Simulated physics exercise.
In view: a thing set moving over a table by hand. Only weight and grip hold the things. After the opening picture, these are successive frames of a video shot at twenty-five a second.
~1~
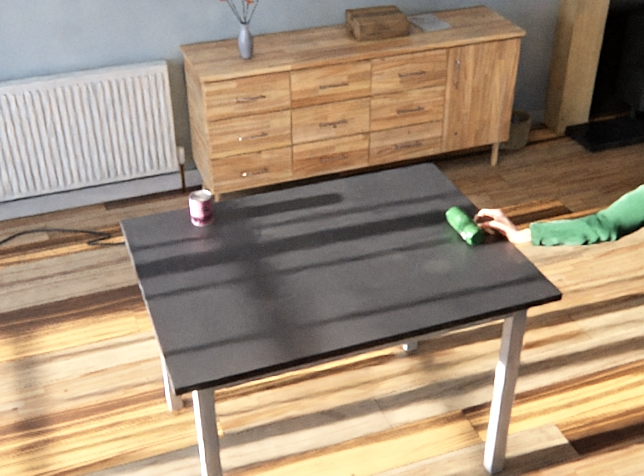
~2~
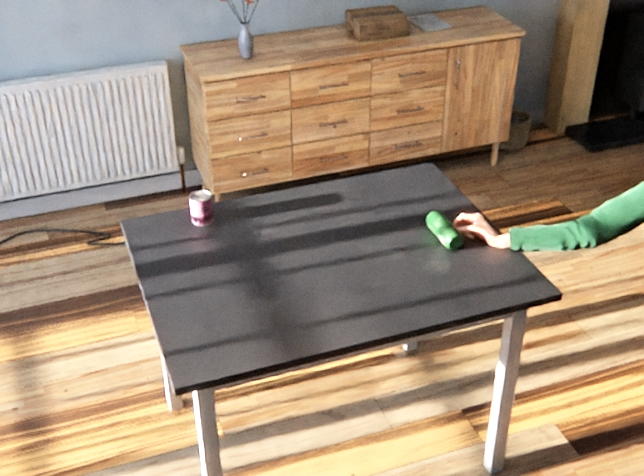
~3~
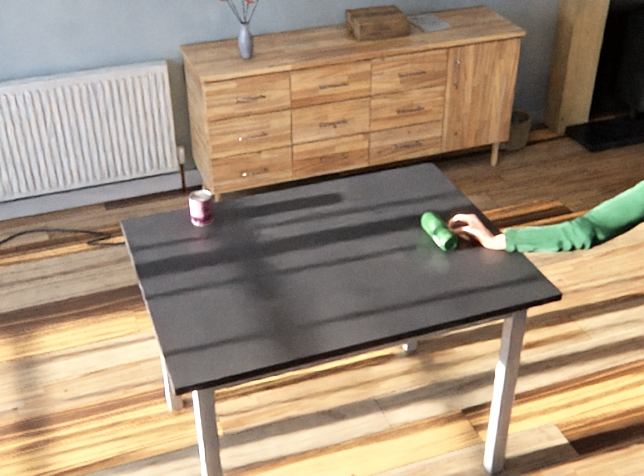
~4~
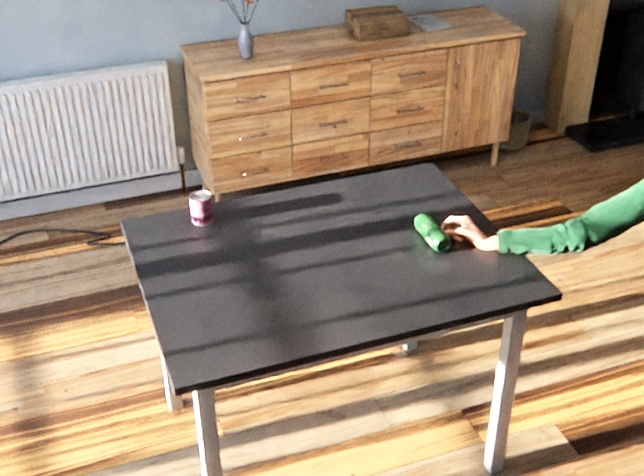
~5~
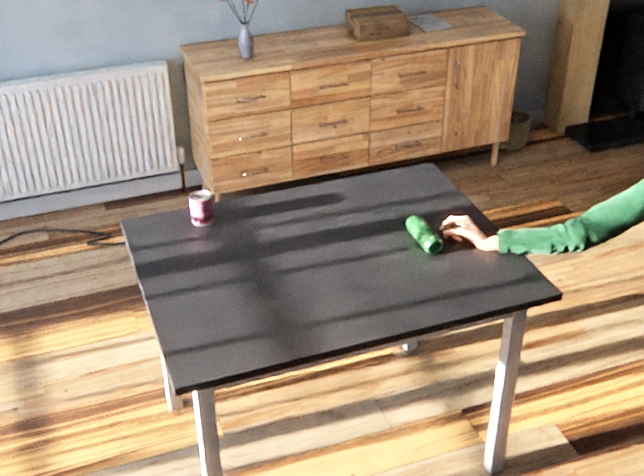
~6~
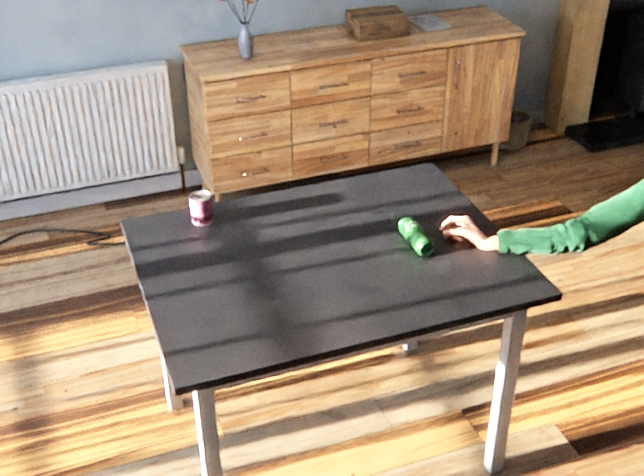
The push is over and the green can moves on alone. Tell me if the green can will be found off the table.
The green can falls off the table.
Then, 0.60 s on from there, green can shifted well along near (293, 263).
Then, 1.40 s on from there, green can now off the table.
In the end, off the table, green can.
